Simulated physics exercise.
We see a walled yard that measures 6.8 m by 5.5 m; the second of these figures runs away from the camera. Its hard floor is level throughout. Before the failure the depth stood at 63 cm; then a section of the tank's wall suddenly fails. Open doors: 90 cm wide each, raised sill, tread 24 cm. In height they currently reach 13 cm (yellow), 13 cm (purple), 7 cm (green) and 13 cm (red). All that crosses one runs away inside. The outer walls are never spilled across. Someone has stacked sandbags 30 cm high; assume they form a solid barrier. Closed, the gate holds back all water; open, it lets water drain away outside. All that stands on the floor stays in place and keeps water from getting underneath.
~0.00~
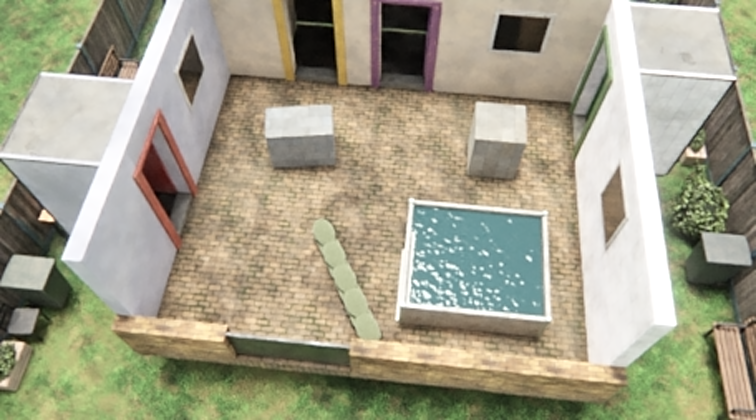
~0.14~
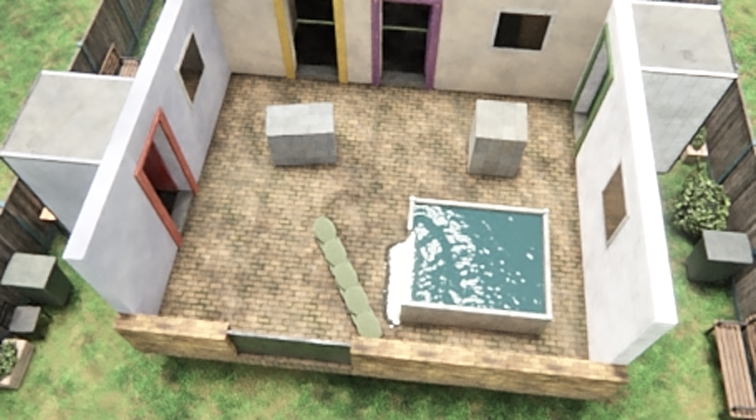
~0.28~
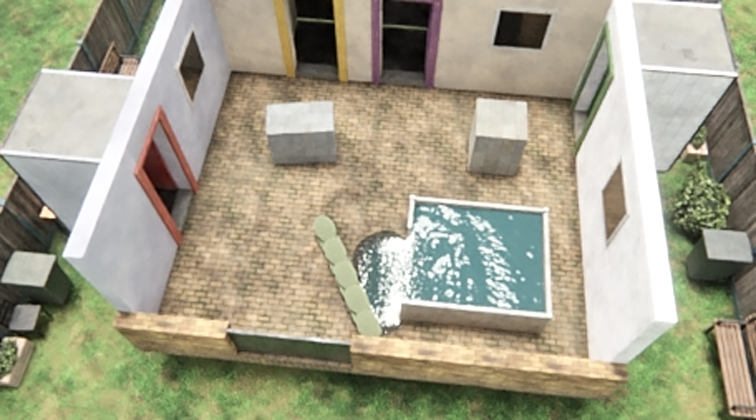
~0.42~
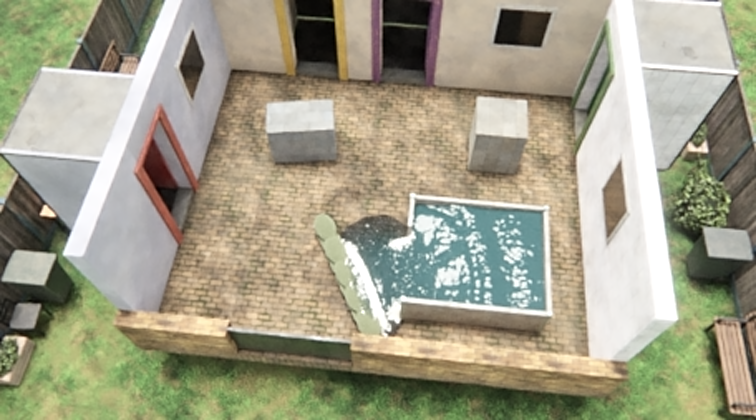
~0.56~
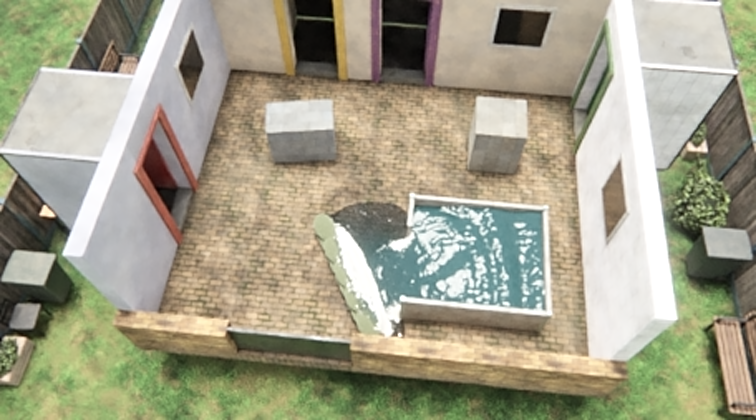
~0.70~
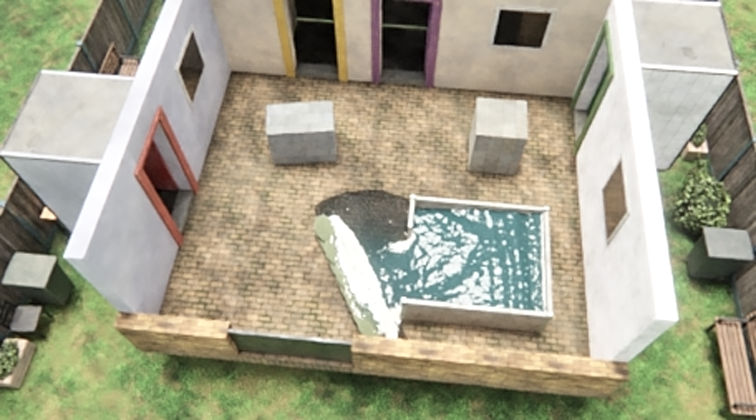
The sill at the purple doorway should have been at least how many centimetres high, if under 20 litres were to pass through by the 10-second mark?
At least some 16 cm.
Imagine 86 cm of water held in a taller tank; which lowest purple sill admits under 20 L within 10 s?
21 cm.
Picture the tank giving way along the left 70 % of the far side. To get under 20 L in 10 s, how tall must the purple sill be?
Near 24 cm.
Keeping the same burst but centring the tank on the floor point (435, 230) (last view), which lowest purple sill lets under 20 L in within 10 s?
Near 6.5 cm.
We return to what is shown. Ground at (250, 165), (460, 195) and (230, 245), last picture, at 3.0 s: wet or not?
Status: Submerged / clear / submerged.
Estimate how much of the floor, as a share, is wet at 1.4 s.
Close to 25 per cent is wet.
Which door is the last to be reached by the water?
I'd say the green door.
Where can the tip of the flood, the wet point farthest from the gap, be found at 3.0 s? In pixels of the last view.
Front tip: Approx. (266, 77) px.
After 1.4 s water covers 25 % of the floor, deepest (48 cm) near (366, 298); it has not reached the purple door.
After 3.0 s water covers 60 % of the floor, deepest (26 cm) near (376, 309); 21 cm at the purple door, 9 litres in over its 13 cm sill.
After 10.0 s water covers 95 % of the floor, deepest (11 cm) near (199, 336); 9 cm at the purple door, 44 litres in over its 13 cm sill.
At the purple door as built, the water arrived by 2.1 s and peaked near 21 cm at 3.0 s.
Run again over the same 10 s with other heights there, 39 litres in over 13.5 cm, 7 litres over 19 cm. The limit of 20 litres is kept from about 16 cm up.
